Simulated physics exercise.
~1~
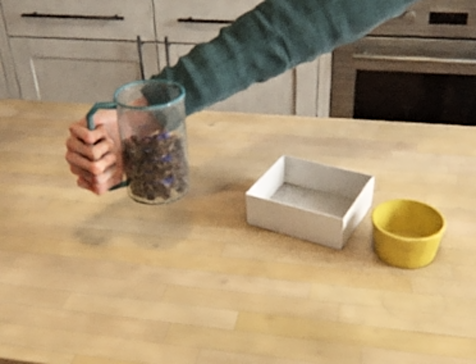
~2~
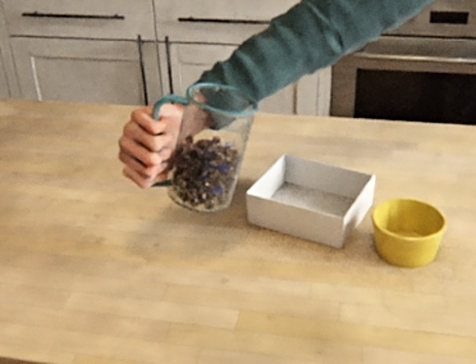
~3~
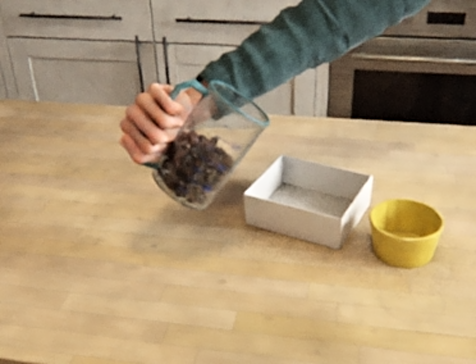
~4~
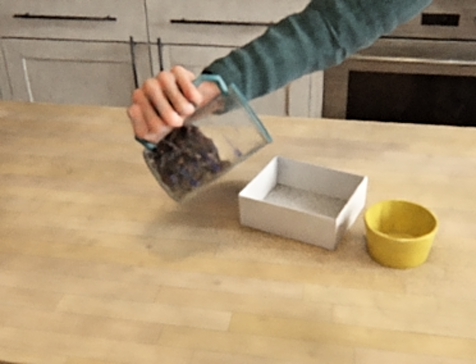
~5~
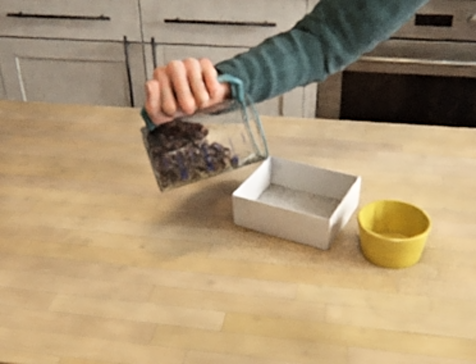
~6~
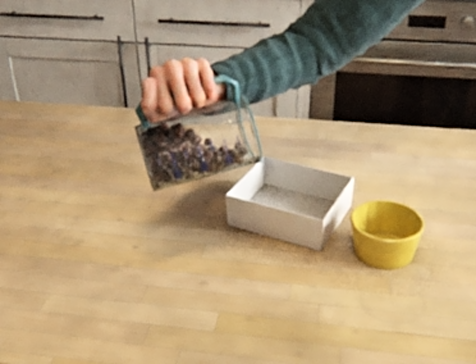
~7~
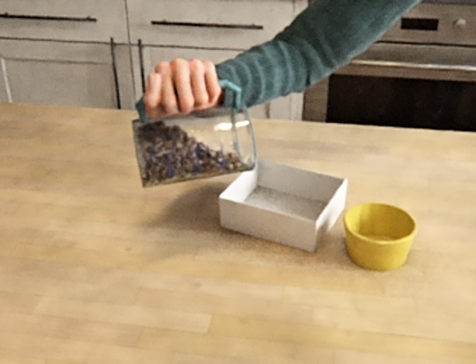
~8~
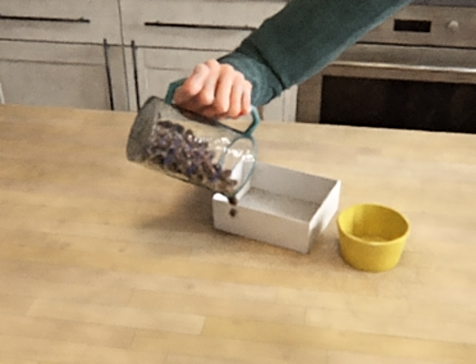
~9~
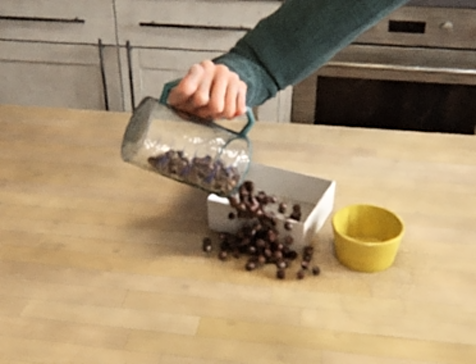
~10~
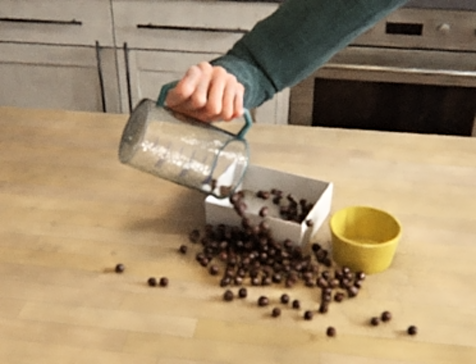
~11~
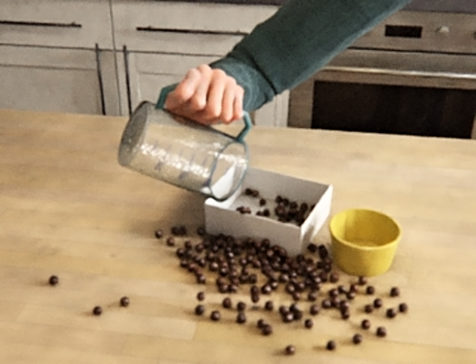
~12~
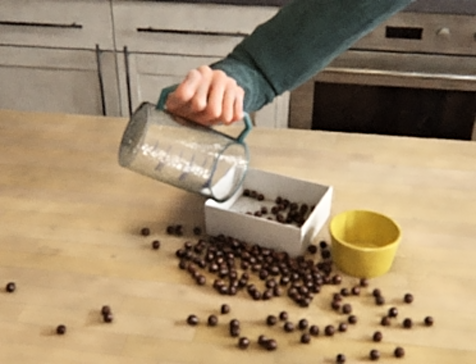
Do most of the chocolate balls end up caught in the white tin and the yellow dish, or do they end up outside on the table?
Most of them end up outside on the table, scattered in front of the containers. A smaller but clear share lies in the white tin, while the yellow dish gets none.
